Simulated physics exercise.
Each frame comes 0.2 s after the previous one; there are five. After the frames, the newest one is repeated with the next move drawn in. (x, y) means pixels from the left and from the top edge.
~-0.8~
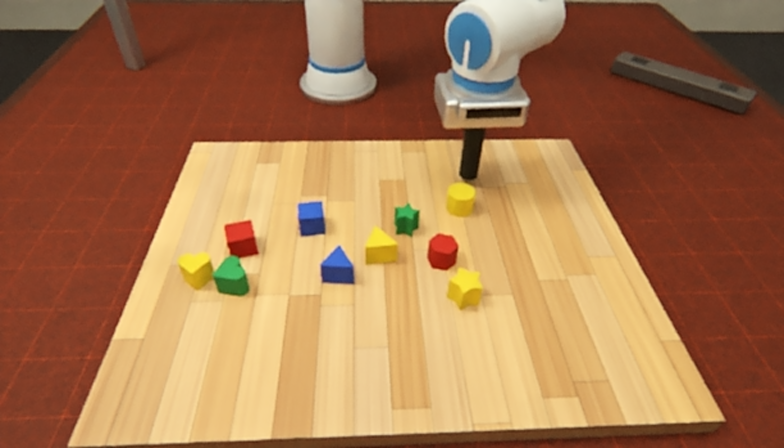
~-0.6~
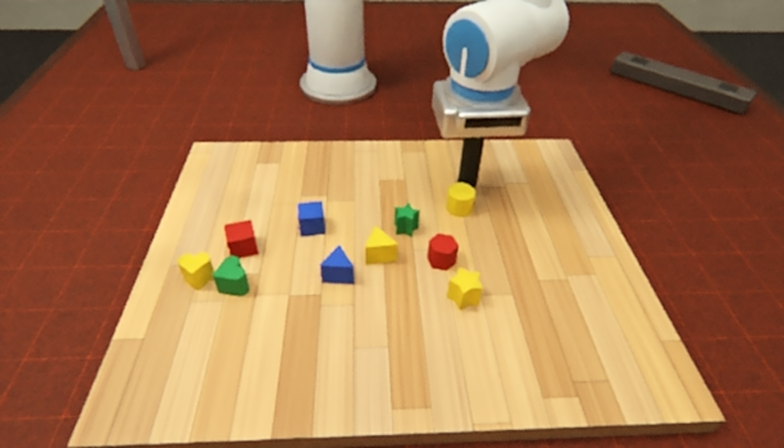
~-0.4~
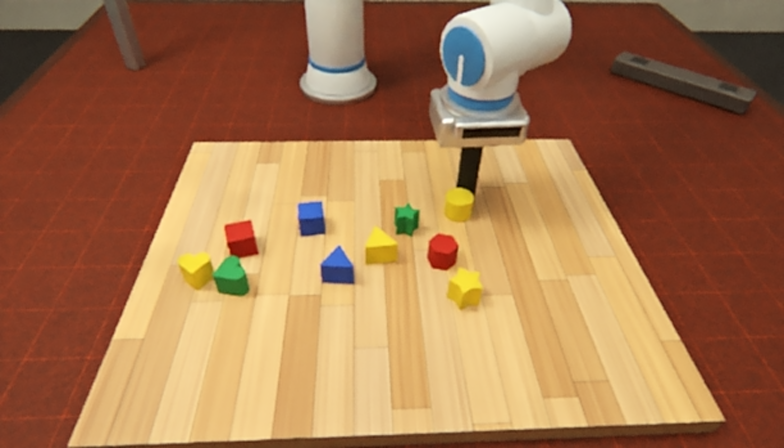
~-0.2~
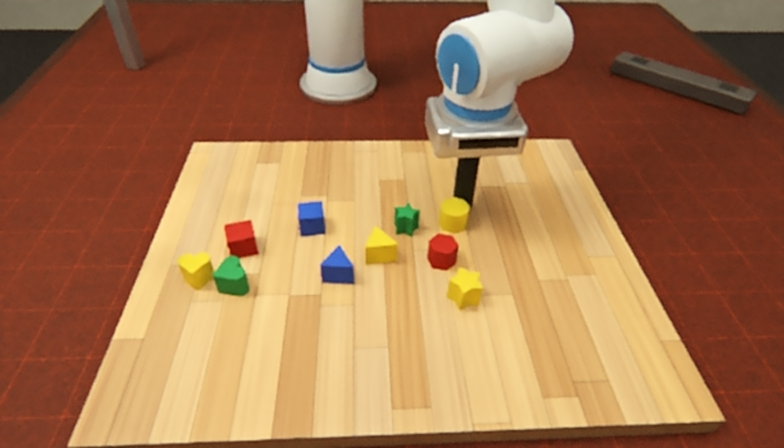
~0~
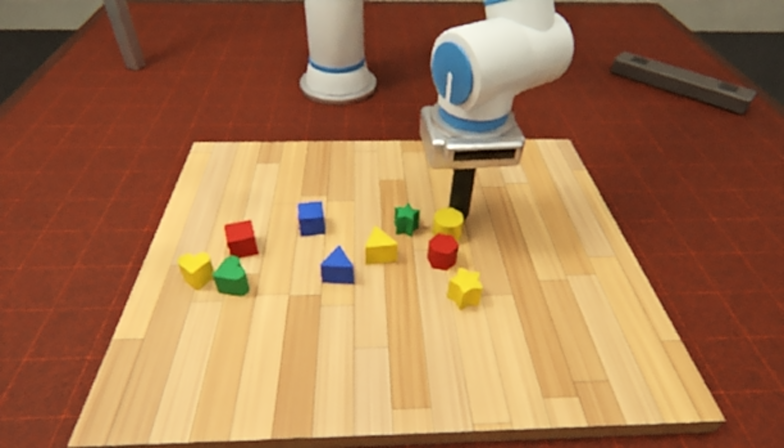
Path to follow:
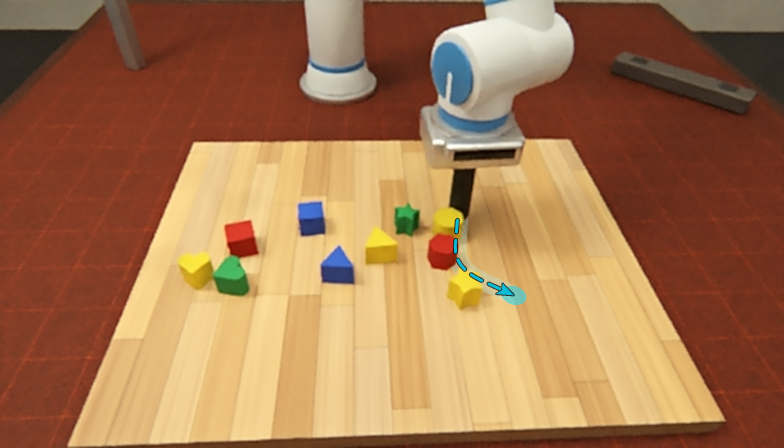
A white and blue robot arm reaches down with a black bar over a light wooden board on a dark red surface, seen from above and in front by a still camera. Red, blue, green and yellow blocks lie scattered across the board's middle and left. The bar moves slightly nearer and left, pushing the yellow circular block a short way toward the red hexagonal block.
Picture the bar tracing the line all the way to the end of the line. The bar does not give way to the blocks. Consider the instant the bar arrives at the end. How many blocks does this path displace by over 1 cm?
This push will displace two blocks.
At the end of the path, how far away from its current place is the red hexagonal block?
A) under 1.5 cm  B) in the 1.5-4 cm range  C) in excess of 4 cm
I choose B.
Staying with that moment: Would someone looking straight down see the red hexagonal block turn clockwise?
Going by the path, no.
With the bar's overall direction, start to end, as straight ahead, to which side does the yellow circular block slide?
My prediction: Rightwards.
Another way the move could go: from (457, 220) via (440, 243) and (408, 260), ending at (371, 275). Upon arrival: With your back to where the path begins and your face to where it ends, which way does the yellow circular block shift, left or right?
Heads left.
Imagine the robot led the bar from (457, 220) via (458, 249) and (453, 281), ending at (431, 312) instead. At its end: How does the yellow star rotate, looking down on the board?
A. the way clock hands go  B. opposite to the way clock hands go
B - opposite to the way clock hands go.
The drawn path runs from (457, 220) through (455, 248) and (473, 276) to (514, 295).
On the path given first. One third of the way, bar at (456, 241); red hexagonal block at (437, 258), turned 50° anticlockwise; yellow circular block at (433, 236).
Two thirds of the way, bar at (476, 270); red hexagonal block at (435, 259), turned 60° anticlockwise; yellow circular block at (432, 238).
At the end, bar at (516, 289); red hexagonal block at (435, 259), turned 60° anticlockwise; yellow circular block at (432, 238); yellow star not moved.
